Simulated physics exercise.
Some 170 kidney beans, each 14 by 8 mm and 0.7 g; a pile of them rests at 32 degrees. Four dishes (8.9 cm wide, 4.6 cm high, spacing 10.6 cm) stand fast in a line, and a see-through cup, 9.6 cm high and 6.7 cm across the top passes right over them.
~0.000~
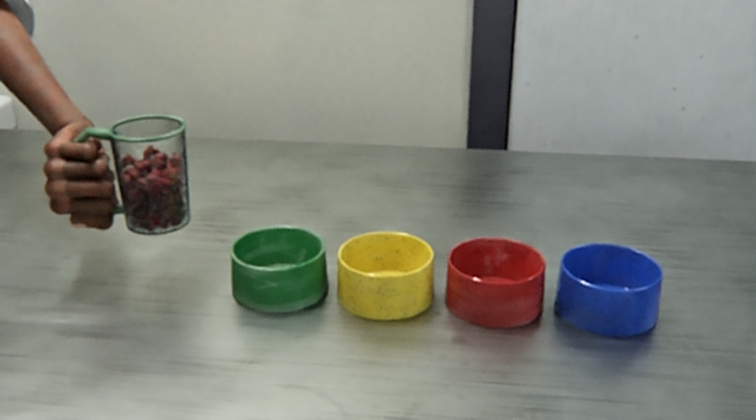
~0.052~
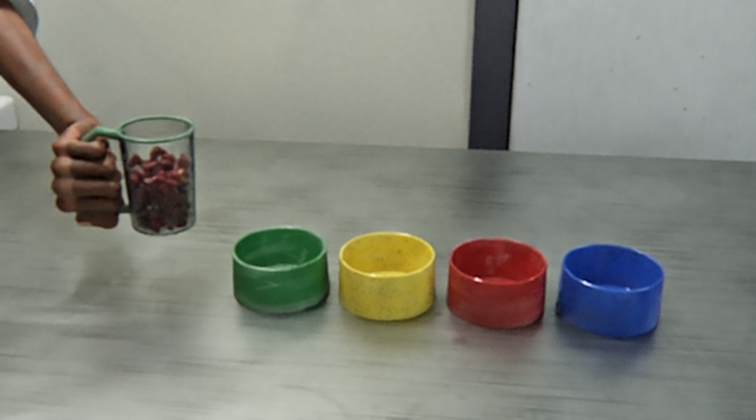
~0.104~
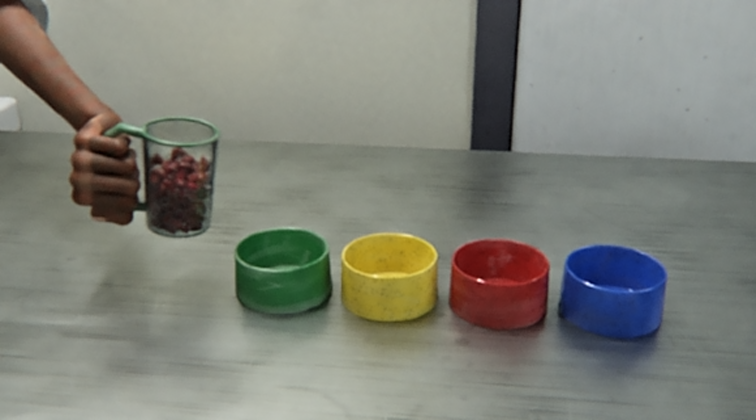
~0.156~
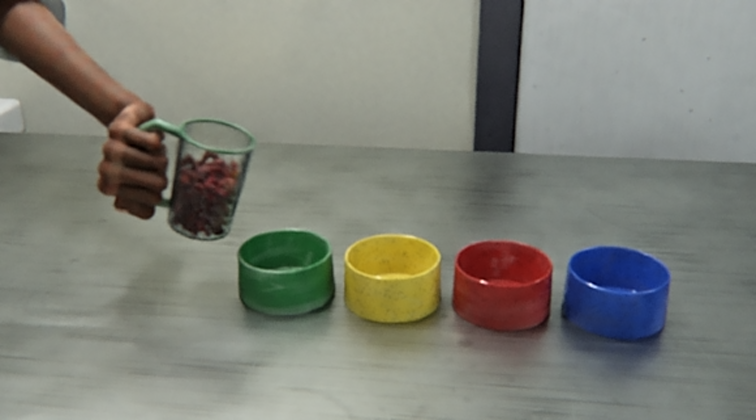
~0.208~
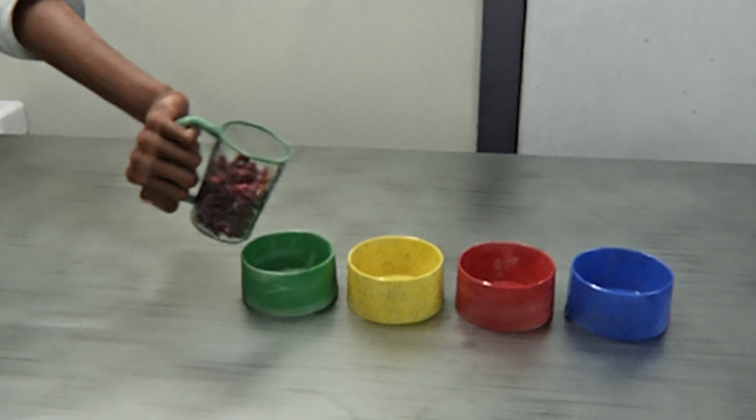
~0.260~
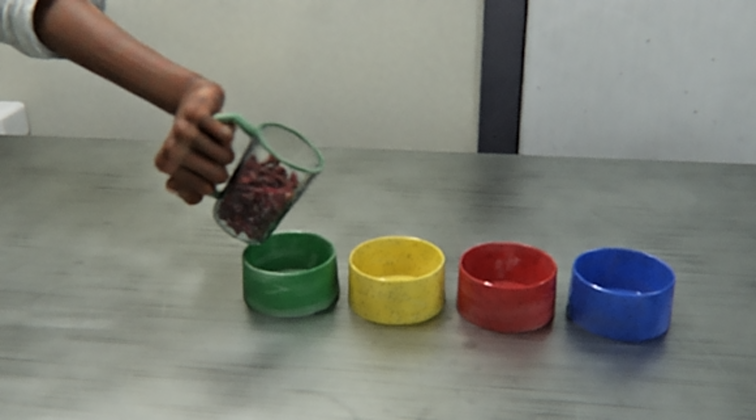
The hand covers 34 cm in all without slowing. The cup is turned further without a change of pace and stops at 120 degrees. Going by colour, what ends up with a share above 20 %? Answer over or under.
Red: Under, blue: Over, green: Under, yellow: Under, counter: Over.
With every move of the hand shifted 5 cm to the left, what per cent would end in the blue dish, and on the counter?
Then: Blue 0; counter 10.
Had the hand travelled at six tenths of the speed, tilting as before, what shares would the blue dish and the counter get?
Then: Blue 0; counter 20.
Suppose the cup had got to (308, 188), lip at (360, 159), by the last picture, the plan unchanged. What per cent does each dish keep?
Red 0; blue 40; green 0; yellow 0.
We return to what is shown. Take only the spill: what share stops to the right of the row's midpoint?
Some 100 per cent.
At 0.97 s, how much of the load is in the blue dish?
Near 60 per cent so far.
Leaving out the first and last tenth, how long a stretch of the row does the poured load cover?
About 9 cm.
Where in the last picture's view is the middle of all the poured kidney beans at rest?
Around (610, 302).
Then, at 0.51 s, tilt 77 degrees; cup holds 100 %.
After 0.68 s, tilt 106 degrees; cup holds 95 %, red 5 %.
Then, at 0.97 s, tilt 120 degrees; cup holds 0 %, blue 60 %.
By 2.3 s all is still; red 0 %, blue 60 %, green 0 %, yellow 0 %, counter 40 %.
